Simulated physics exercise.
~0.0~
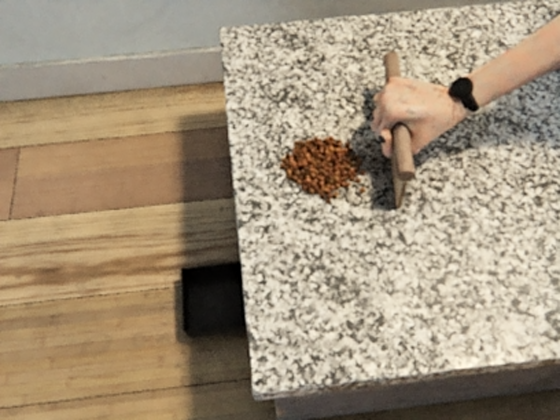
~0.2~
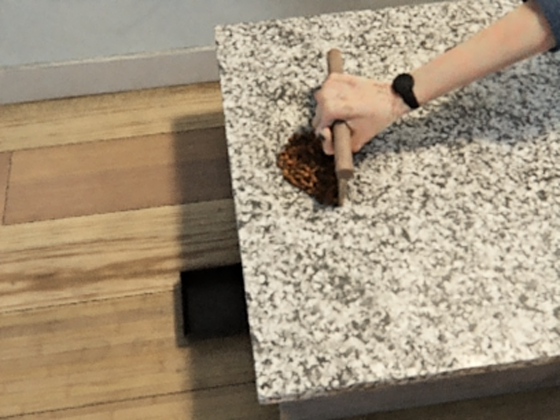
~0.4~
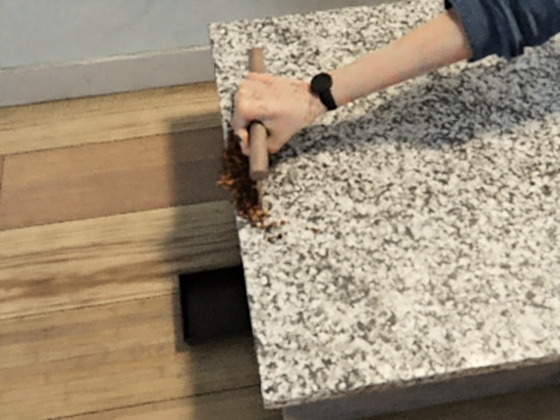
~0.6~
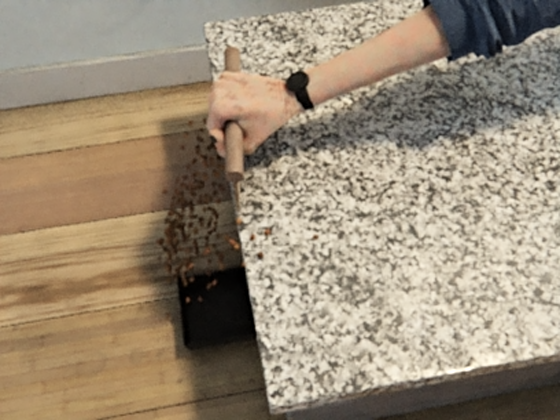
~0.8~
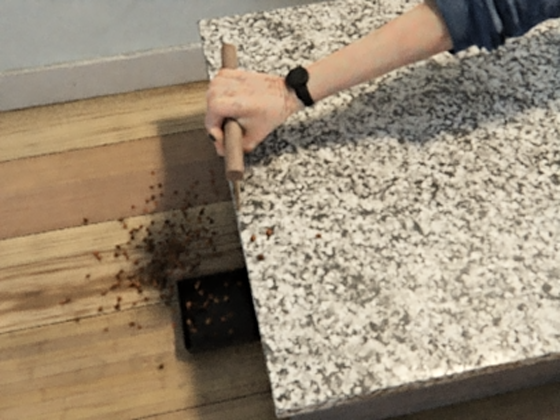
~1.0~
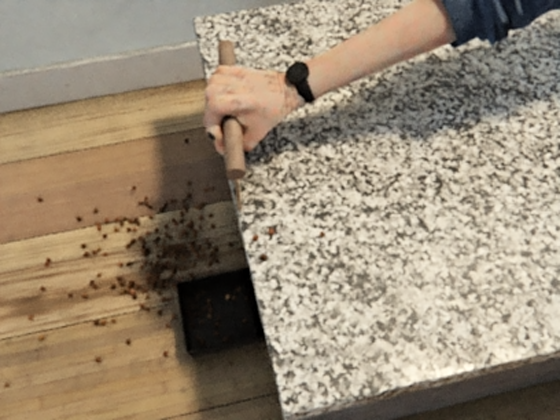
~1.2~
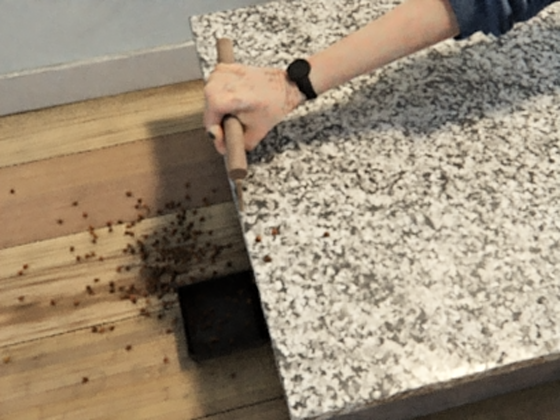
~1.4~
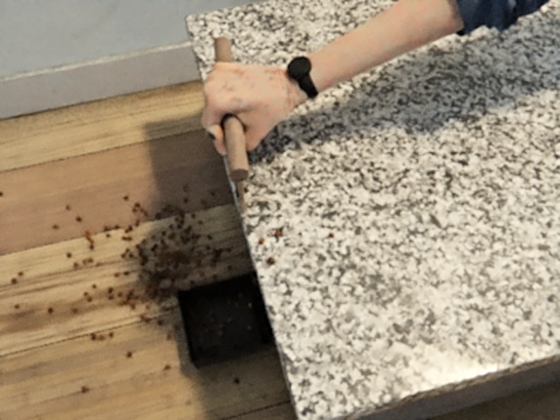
A hand gripping a scraper pushed a small pile of brown cereal balls left across a speckled stone top and over its edge, then stopped there as most scattered across the wooden floor and only a few landed in the black tin below.
